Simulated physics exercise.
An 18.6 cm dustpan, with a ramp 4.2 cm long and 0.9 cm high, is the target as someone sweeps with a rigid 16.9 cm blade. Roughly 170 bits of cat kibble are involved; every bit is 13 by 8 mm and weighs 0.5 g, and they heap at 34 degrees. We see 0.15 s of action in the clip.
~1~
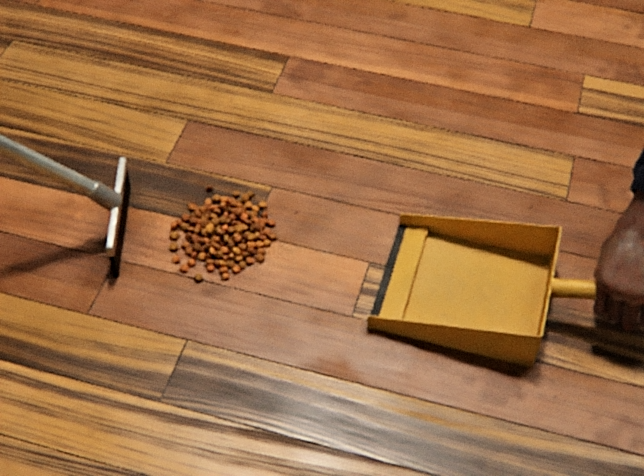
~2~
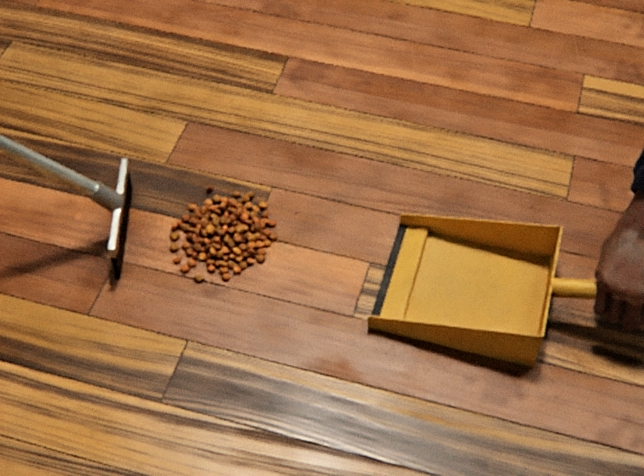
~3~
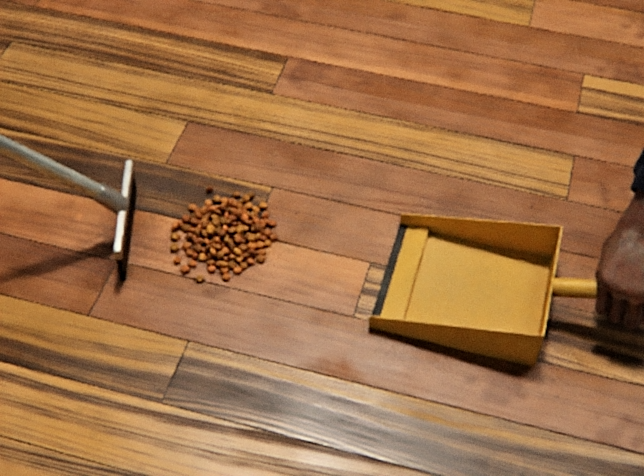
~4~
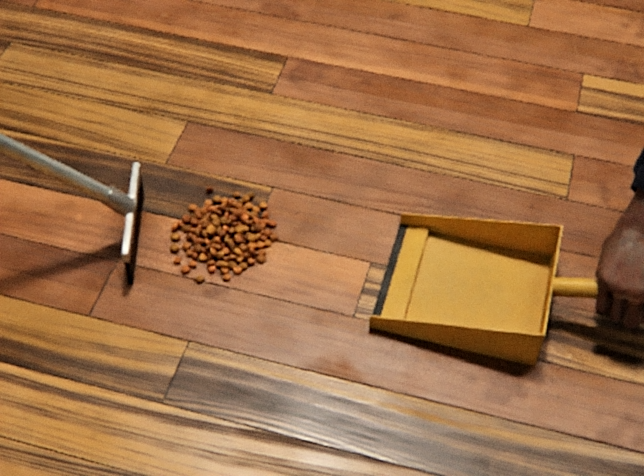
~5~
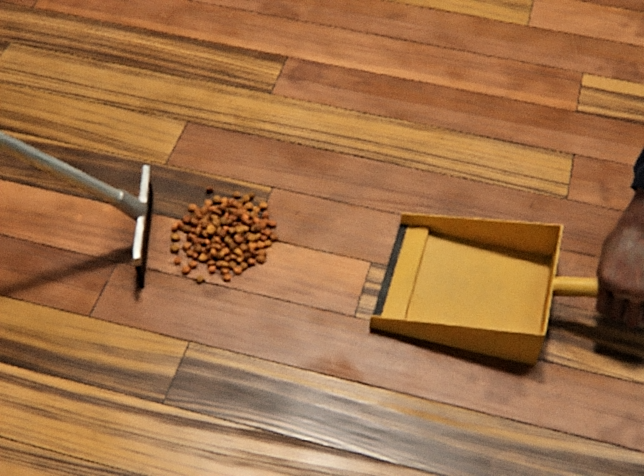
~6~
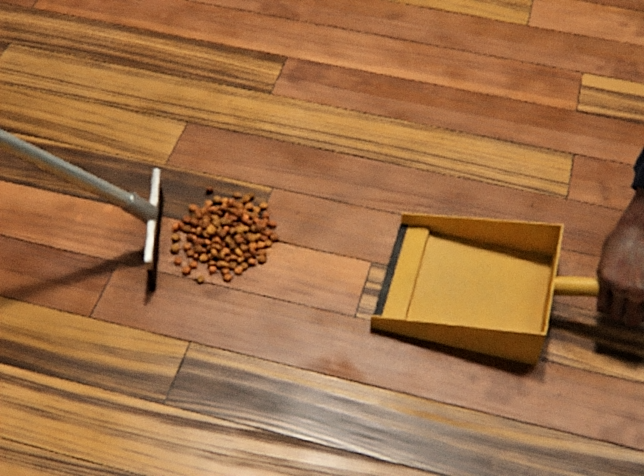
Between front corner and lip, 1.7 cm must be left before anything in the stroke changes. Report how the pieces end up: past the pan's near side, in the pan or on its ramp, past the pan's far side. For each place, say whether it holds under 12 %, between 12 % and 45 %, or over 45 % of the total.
At the end, near side: A small minority, pan: A small minority, far side: A small minority.
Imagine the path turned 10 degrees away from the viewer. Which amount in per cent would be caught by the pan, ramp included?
Then about 15 per cent.
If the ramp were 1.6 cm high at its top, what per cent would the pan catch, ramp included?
I'd expect close to 5 per cent.
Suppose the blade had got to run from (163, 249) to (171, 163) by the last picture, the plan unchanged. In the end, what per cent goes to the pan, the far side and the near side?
Split: Pan = 15, far = 55, near = 0.
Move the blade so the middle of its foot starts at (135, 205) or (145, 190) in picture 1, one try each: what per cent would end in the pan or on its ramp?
Some 20 and 15 per cent.
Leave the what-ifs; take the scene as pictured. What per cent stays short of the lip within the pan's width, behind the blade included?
Share there: Around 90 percent.
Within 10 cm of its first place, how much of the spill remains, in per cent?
About 30 percent.
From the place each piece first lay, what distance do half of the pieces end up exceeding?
18 cm or thereabouts.
Then, 0.26 s after the last picture, middle of the blade 18 cm from the lip; 0 % over the lip, far side 0 %, near side 0 %.
Then, 0.43 s after the last picture, middle of the blade 9 cm from the lip; 0 % over the lip, far side 0 %, near side 0 %.
Then, 0.73 s after the last picture, middle of the blade 4 cm from the lip; 5 % over the lip, far side 0 %, near side 5 %.
In the end, near side 5 %, pan 5 %, far side 0 %, in front of the lip or behind the blade 90 %.
